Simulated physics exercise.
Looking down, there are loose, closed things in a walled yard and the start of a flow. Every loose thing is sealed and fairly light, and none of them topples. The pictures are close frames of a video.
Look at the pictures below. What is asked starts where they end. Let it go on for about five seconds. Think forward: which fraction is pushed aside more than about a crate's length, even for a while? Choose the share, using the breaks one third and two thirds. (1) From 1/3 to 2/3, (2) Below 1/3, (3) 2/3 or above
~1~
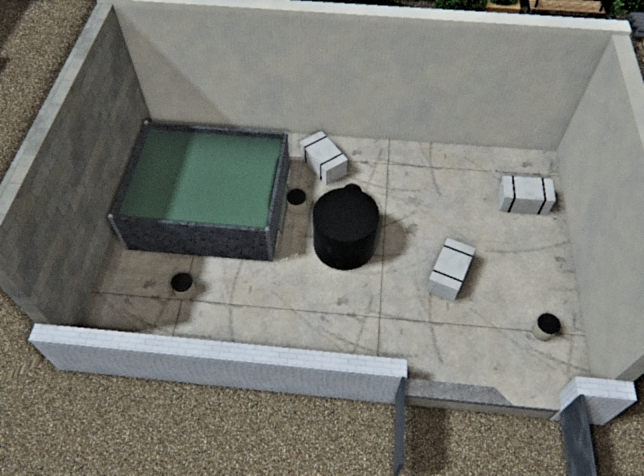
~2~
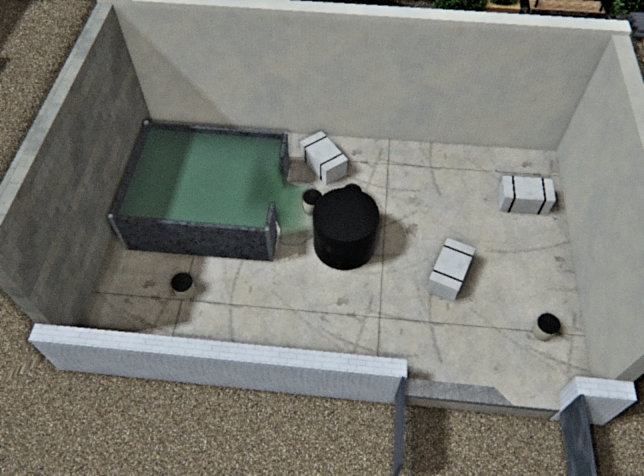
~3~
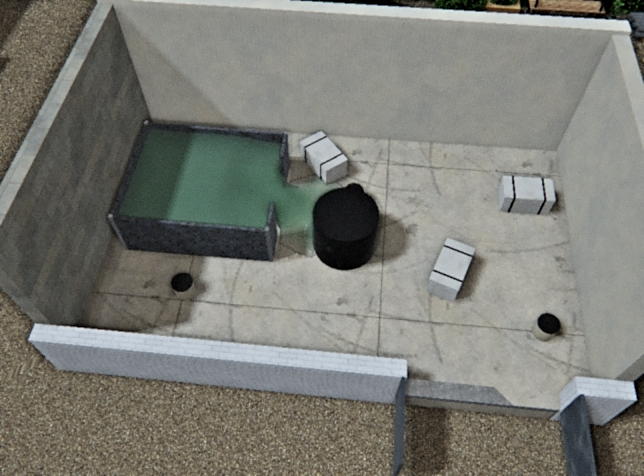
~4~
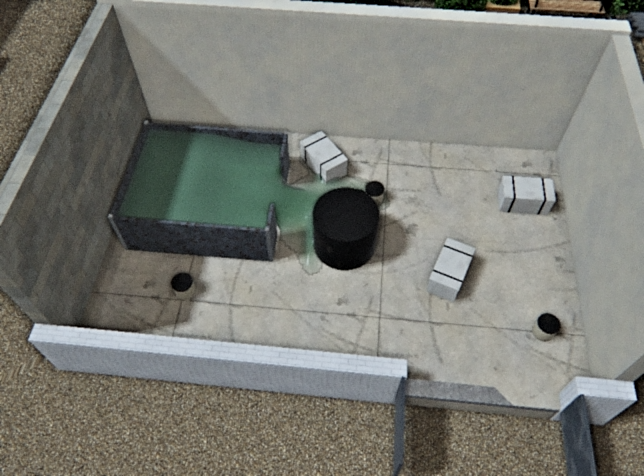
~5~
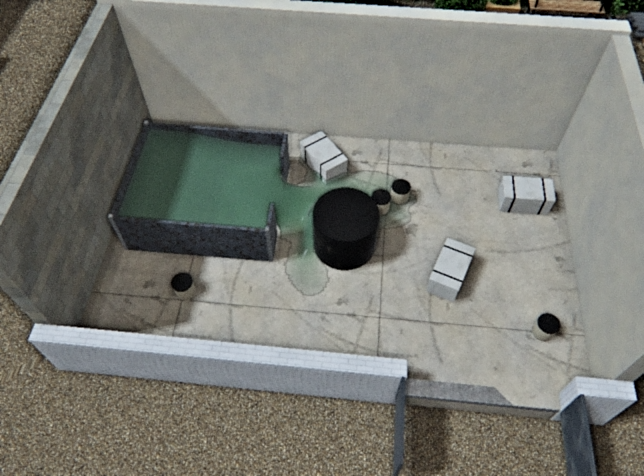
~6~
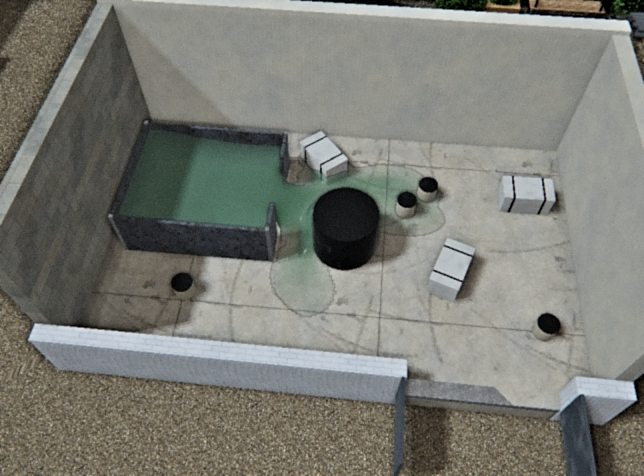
3.
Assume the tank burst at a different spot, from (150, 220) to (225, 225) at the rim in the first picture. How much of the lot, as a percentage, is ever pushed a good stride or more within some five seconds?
I'd guess around 40 percent of them.
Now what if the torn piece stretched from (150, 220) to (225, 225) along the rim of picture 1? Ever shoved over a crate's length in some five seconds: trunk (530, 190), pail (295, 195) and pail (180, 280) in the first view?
Here's my take, in sequence: Fails to go that far, fails to go that far, and dislodged that far.
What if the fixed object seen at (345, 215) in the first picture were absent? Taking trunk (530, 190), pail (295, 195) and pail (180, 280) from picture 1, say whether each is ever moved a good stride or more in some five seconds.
In the order given: Got displaced, got displaced, stayed put.
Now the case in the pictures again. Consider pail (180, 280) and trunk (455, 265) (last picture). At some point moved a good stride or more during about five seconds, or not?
One by one, first never cleared it, second never cleared it.
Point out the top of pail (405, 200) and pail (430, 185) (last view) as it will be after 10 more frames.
Look around pixels (570, 246) and (560, 143).
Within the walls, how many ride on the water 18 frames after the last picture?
The answer would be 3.
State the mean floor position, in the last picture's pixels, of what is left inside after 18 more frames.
I'd put it at roughly (434, 254).
A moment on, 2 of 7 are well off their spots; 0 afloat.
Next, 2 of 7 are well off their spots; 2 afloat.
Later, 4 of 7 are well off their spots; 3 afloat.
In the end, 5 of 7 are well off their spots, and 5 have been at some point; 2 afloat.
